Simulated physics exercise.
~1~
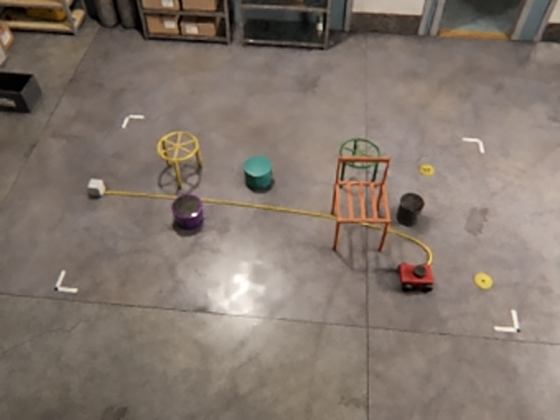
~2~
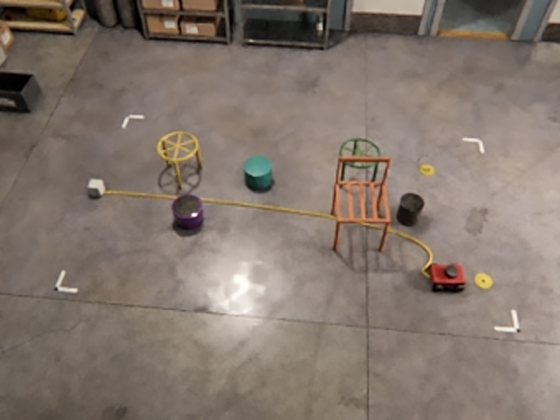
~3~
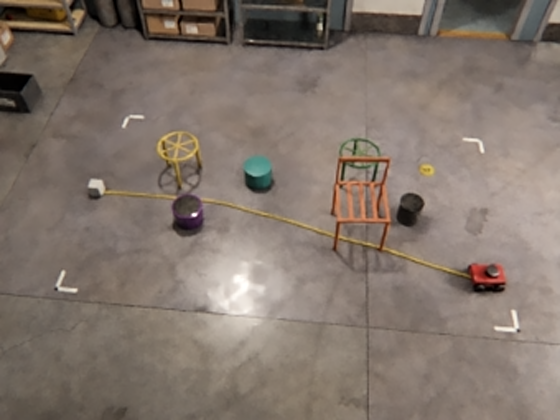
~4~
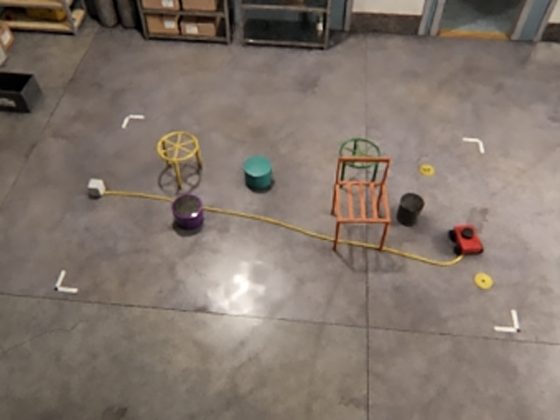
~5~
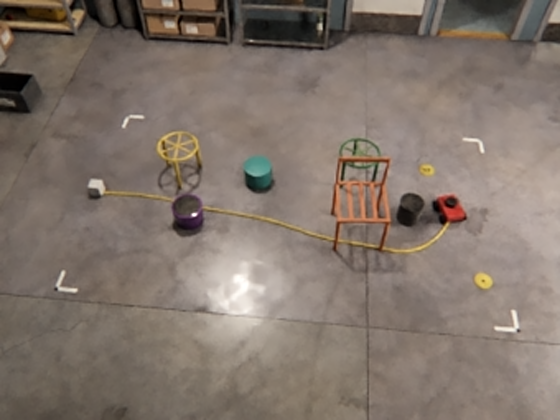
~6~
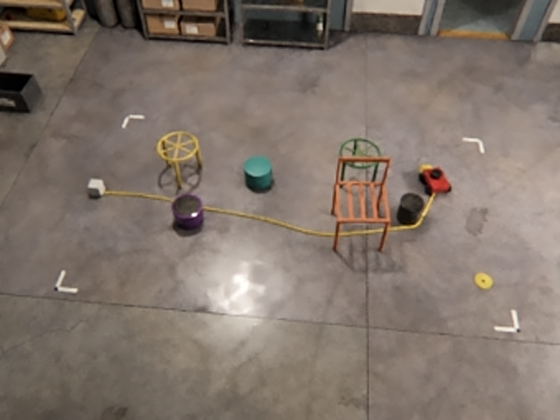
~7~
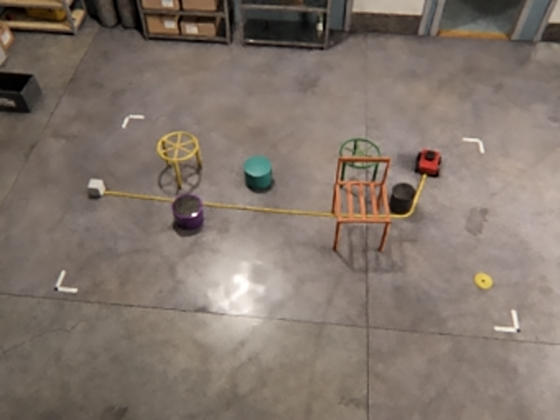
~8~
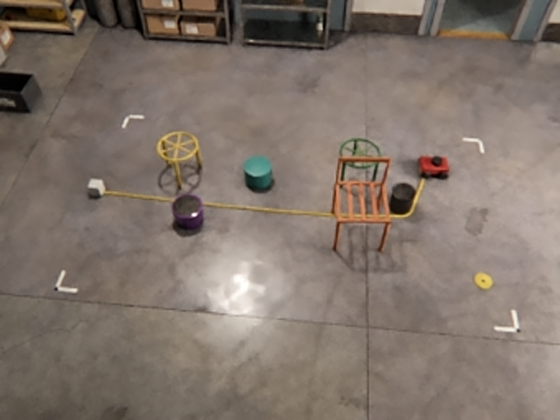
In the video, a small red cart trailing a yellow lead across a gray floor moves right to a yellow mark, then turns back up and left toward another mark. The lead wraps the black bucket, which shifts slightly up and left, and the cart ends beyond it, other objects unmoved.
